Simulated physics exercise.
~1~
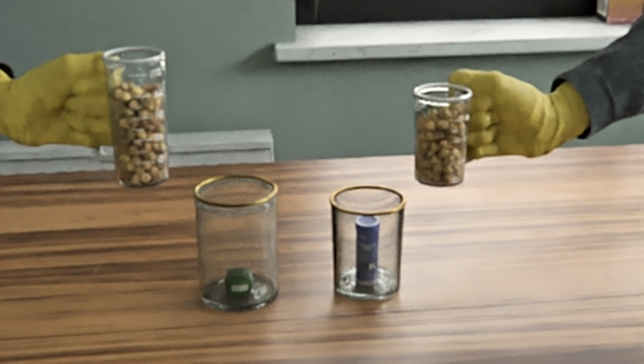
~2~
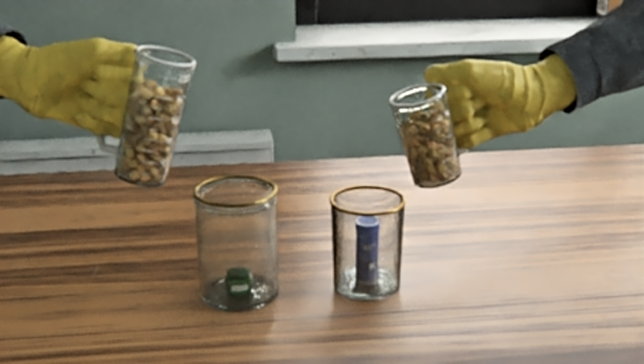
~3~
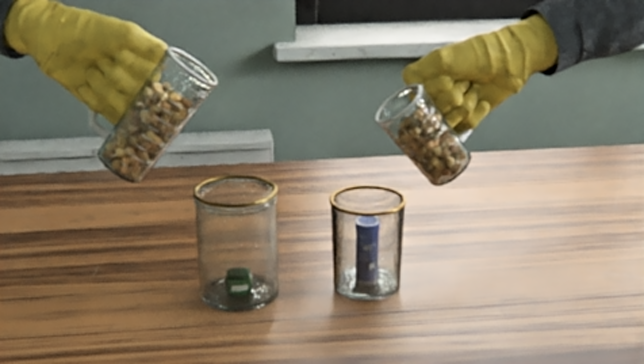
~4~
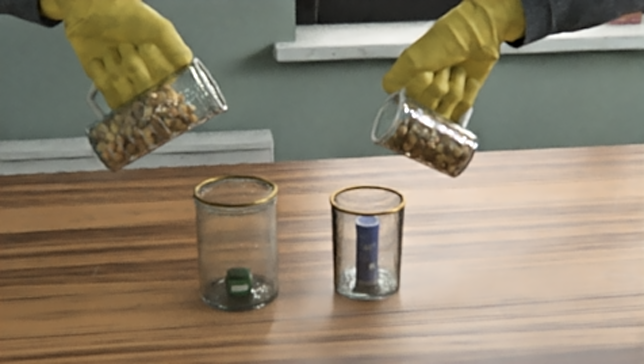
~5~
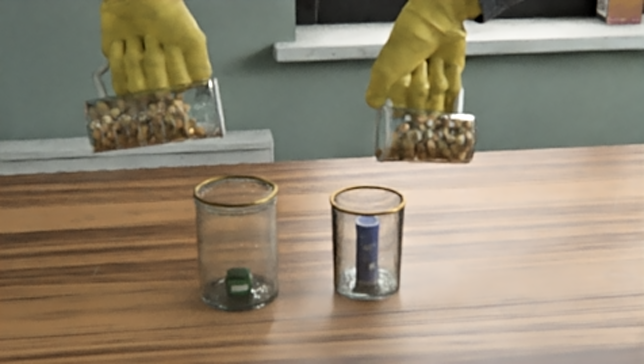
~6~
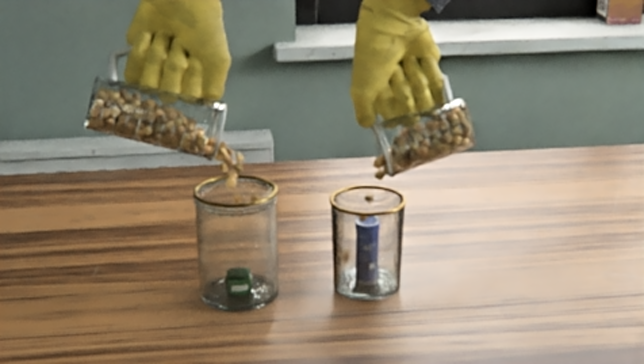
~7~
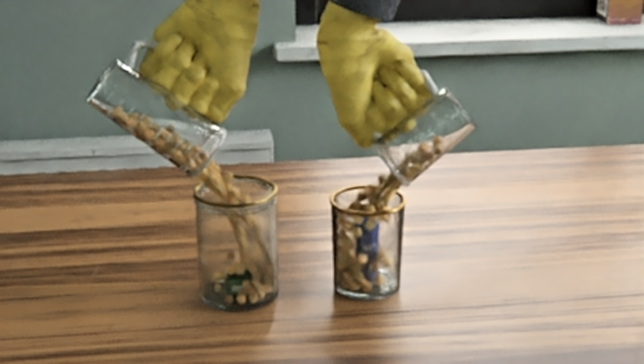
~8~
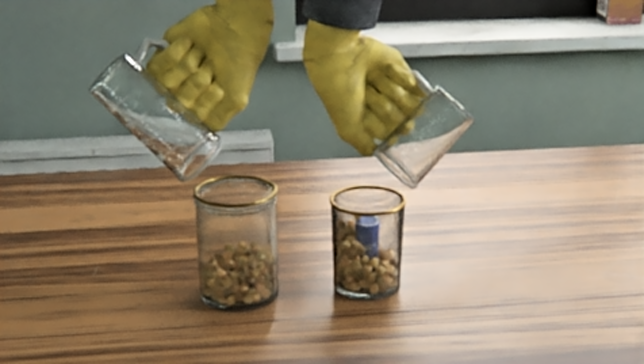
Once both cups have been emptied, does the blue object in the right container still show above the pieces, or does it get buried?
The blue object still shows, with its top standing above the pile. The short green object in the left container is the one that ends up hidden.
